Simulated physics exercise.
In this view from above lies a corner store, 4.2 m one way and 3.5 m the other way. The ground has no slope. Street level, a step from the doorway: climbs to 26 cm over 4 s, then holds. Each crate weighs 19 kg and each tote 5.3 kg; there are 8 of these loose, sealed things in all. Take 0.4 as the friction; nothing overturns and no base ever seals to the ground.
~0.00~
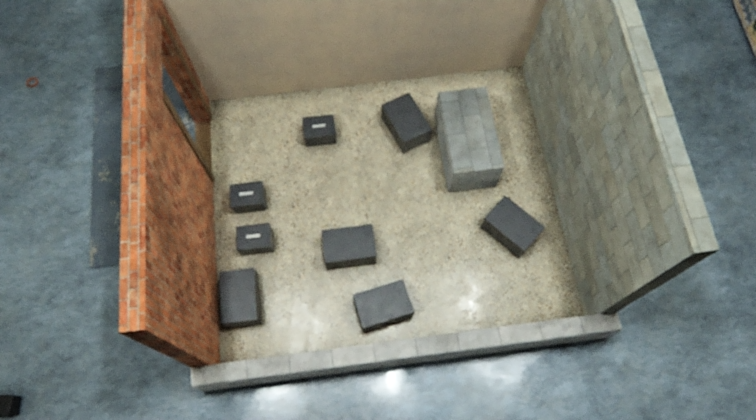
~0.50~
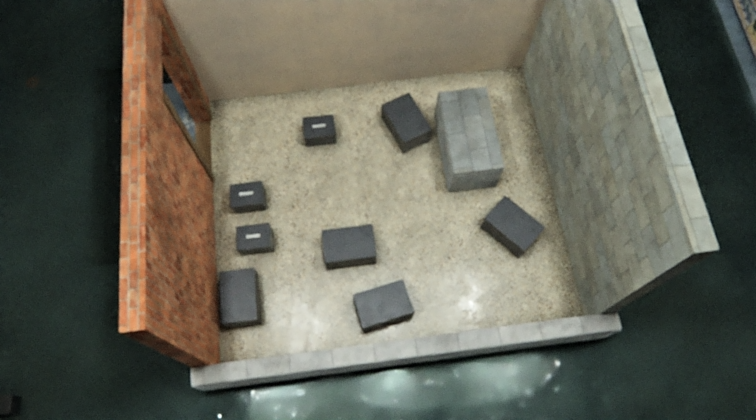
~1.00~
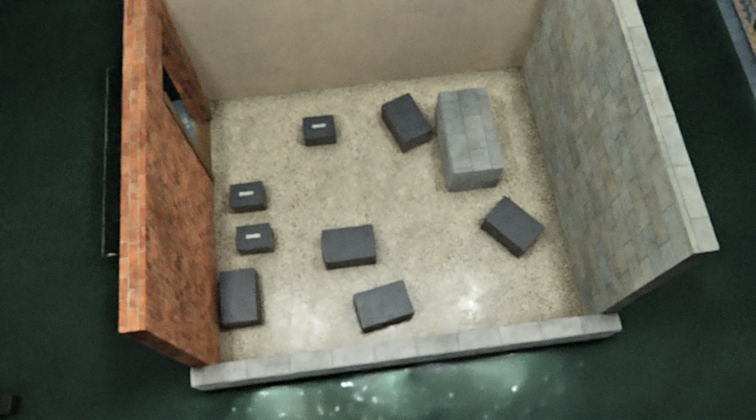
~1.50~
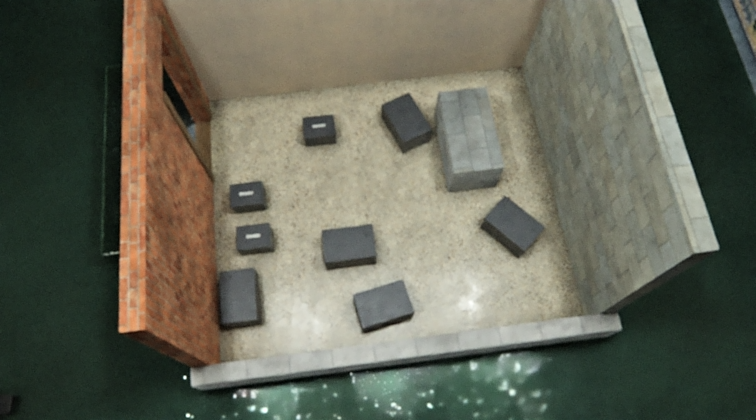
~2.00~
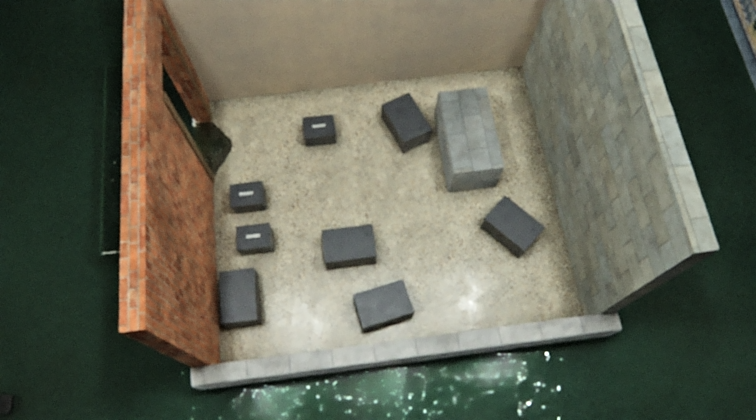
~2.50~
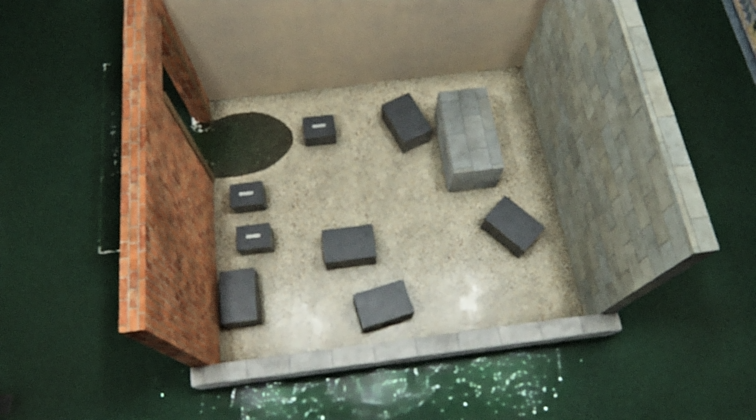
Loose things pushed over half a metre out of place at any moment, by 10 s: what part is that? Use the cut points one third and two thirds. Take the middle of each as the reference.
It falls below one third.
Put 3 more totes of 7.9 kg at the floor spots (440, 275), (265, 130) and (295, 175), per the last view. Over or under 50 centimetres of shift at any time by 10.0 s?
In the same order as the question: Farther, farther, farther.
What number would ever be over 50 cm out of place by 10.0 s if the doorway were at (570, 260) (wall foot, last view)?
Result: 7.
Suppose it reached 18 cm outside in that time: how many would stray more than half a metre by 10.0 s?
Then the count would be 1.
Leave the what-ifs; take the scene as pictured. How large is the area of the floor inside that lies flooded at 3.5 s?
Somewhere around 3.0 m2, roughly.
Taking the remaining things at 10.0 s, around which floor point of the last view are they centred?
Centred roughly on (357, 248).
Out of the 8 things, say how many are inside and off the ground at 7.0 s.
Of them, 1.
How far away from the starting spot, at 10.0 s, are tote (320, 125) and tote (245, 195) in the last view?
300 cm and 10 cm respectively.
After 3.5 s 0 of 8 are over 50 cm from their spots; 0 afloat.
After 4.5 s 1 of 8 are over 50 cm from their spots; 1 afloat.
After 7.0 s 1 of 8 are over 50 cm from their spots; 1 afloat.
After 10.0 s 1 of 8 are over 50 cm from their spots, and 1 have been at some point; 3 afloat.
